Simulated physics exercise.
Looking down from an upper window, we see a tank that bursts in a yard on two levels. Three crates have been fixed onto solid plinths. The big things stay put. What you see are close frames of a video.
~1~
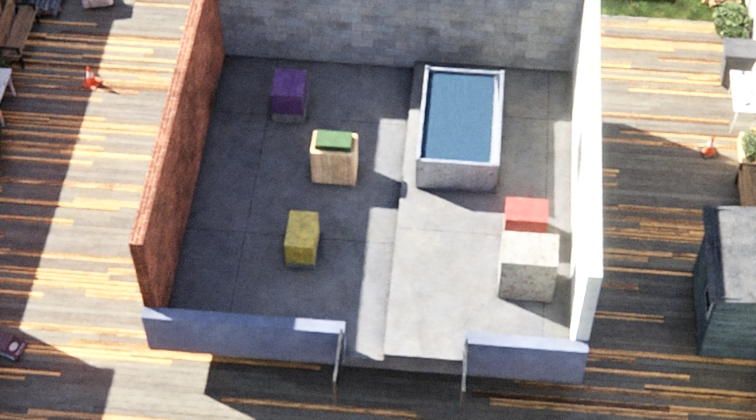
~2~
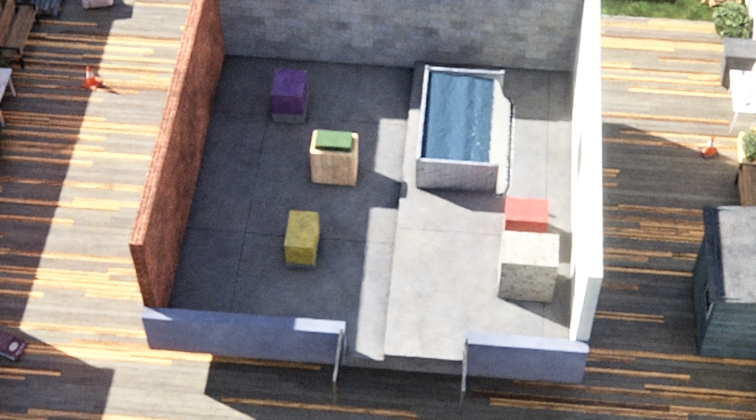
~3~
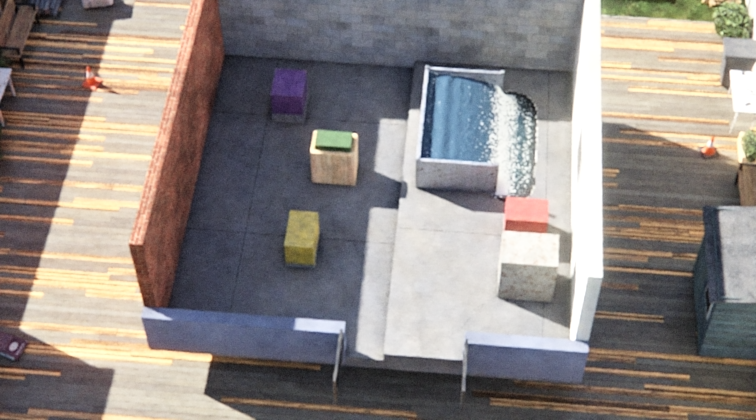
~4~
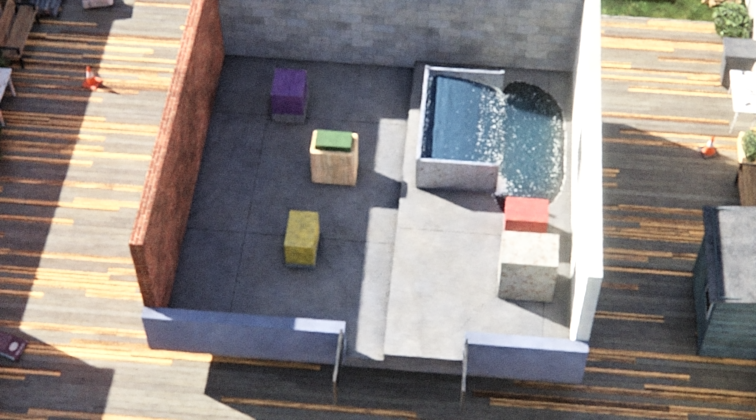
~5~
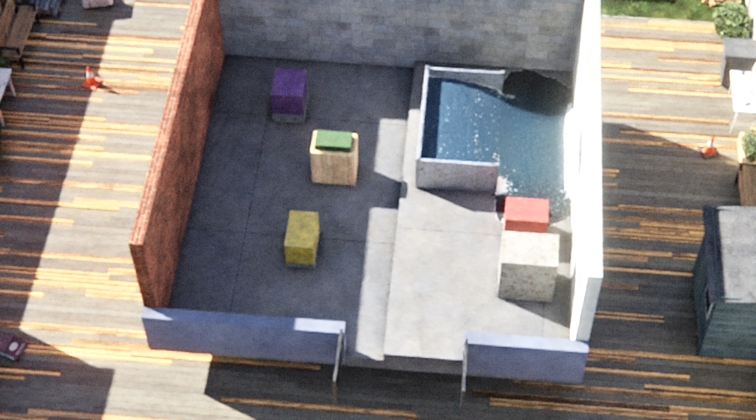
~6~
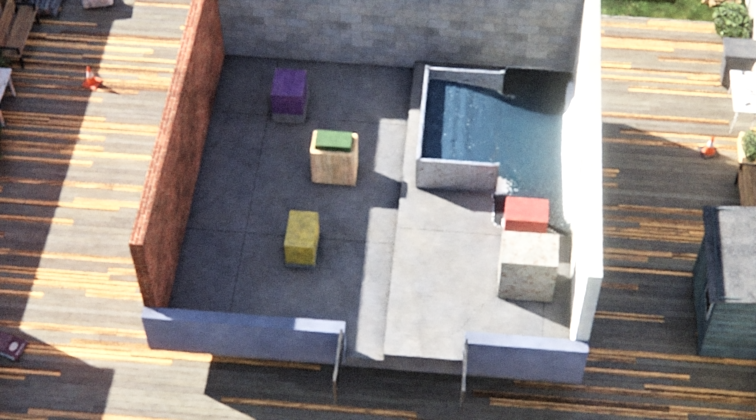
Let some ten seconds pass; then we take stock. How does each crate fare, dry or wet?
Outcome: I expect the purple crate to stay untouched, I expect the red crate to be touched by the water, I expect the yellow crate to be touched by the water.
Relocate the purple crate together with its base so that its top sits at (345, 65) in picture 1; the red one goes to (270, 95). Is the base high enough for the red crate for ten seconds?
The red crate simply stays high and dry.
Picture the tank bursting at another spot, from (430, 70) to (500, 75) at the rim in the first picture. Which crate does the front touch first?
That would be the purple one.
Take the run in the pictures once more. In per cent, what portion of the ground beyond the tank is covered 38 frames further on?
Around 85 percent.
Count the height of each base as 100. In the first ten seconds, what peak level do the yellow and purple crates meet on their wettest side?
Taking them in the order asked, 150 percent and 50 percent.
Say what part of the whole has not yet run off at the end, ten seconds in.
About 96 %.
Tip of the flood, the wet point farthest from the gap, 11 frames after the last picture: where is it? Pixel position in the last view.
Somewhere around (563, 356).
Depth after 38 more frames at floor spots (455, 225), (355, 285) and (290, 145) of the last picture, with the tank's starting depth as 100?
Readings in order: Around 4, 6 and 2 %.
A moment on, water covers 15 % of the floor; the purple crate not reached, the red crate water round its plinth, the yellow crate not reached.
Next, water covers 25 % of the floor; the purple crate not reached, the red crate water round its plinth, the yellow crate not reached.
Then, water covers 55 % of the floor; the purple crate water round its plinth, the red crate water round its plinth, the yellow crate water round its plinth.
Later, water covers 85 % of the floor; the purple crate water round its plinth, the red crate water round its plinth, the yellow crate water round its plinth.
In the end, water covers 100 % of the floor; the purple crate stayed above the water, the red crate was topped, the yellow crate was topped.
